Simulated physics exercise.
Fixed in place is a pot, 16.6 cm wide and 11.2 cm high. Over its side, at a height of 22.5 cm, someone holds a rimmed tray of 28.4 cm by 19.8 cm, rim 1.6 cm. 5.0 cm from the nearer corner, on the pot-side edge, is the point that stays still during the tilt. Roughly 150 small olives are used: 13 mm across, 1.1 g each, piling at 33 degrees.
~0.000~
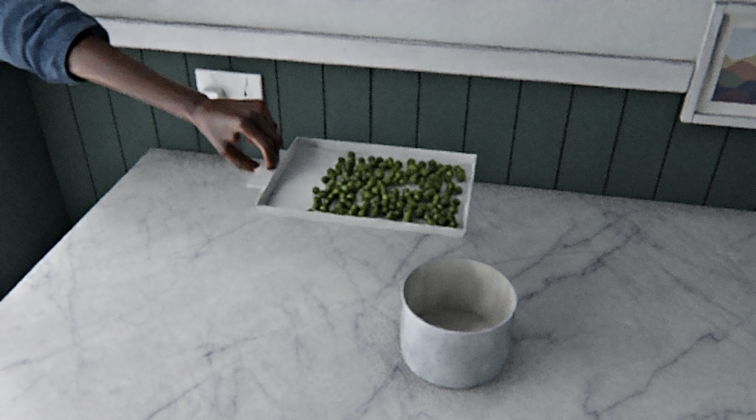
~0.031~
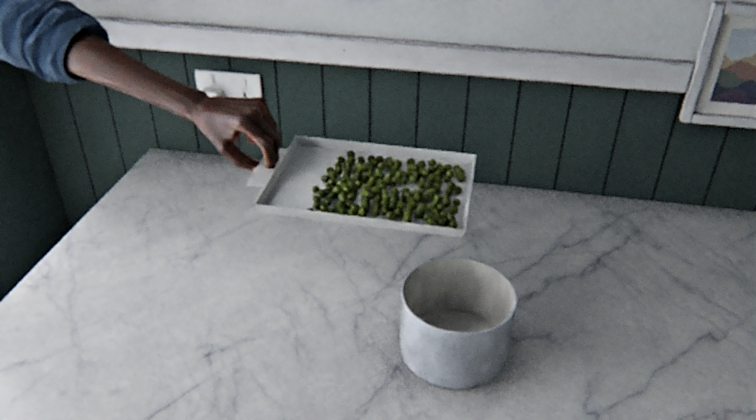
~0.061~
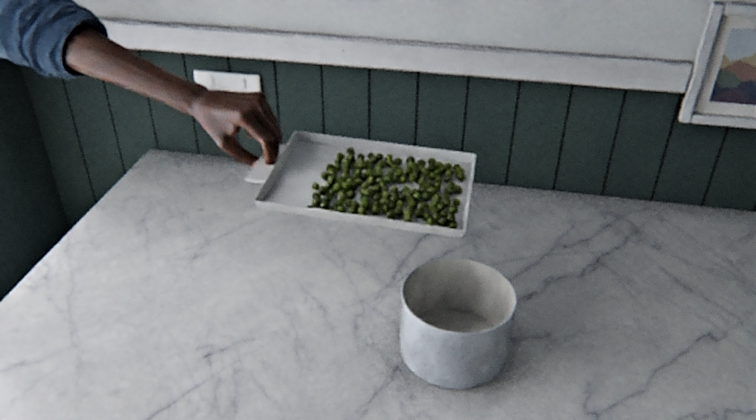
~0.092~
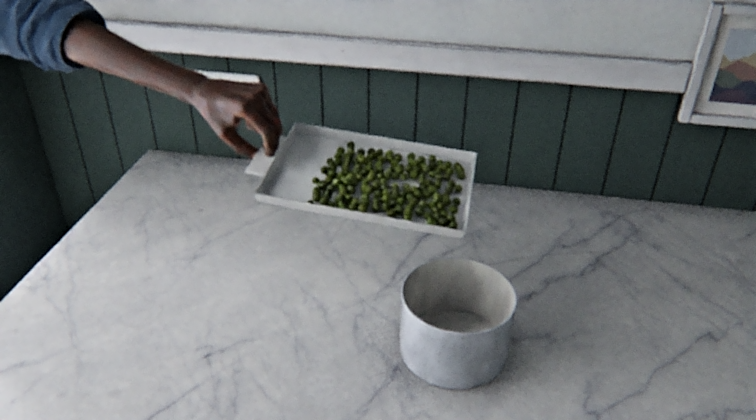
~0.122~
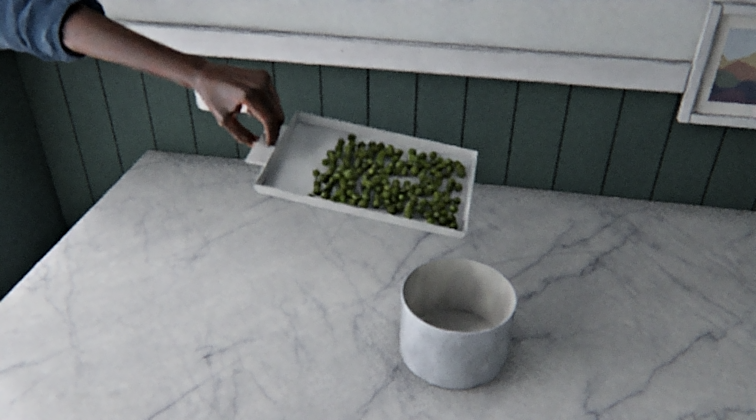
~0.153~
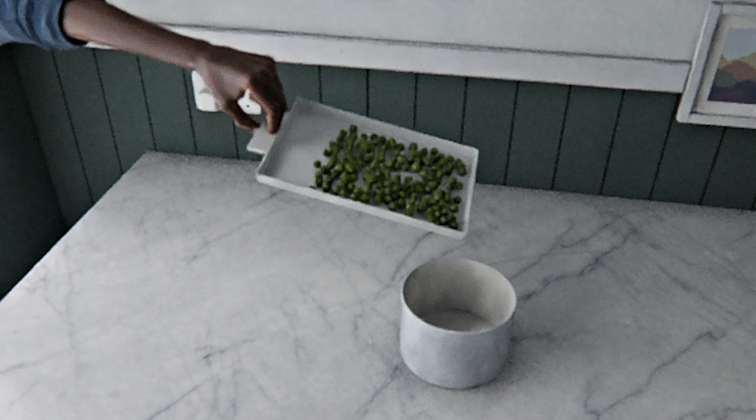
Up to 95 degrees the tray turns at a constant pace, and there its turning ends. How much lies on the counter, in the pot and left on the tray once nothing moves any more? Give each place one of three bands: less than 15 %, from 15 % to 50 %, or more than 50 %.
Counter: It will be a sizable minority, pot: It will be a majority, tray: It will be a small minority.
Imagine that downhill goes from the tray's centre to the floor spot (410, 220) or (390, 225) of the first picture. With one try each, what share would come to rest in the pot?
The share comes to about 75 in a hundred, then about 55 in a hundred.
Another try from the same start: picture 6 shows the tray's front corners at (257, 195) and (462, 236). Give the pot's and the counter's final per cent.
Split: Pot = 60, counter = 40.
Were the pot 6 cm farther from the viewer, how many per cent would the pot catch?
Then roughly 25 percent would land in it.
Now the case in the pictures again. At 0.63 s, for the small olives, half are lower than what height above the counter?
Some 30 cm above the counter.
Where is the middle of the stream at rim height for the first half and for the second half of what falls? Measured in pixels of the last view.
Roughly (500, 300) to begin with, later roughly (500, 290).
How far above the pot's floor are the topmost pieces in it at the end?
I'd put it at close to 3.0 centimetres.
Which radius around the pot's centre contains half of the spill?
Roughly 18 centimetres.
Then, at 0.44 s, tilt 54 degrees; the tray holds 100 %, the pot 0 %.
After 0.63 s, tilt 81 degrees; the tray holds 100 %, the pot 0 %.
Then, at 0.94 s, tilt 95 degrees; the tray holds 5 %, the pot 45 %.
In the end, at 2.0 s, counter 40 %, pot 60 %, tray 0 %.
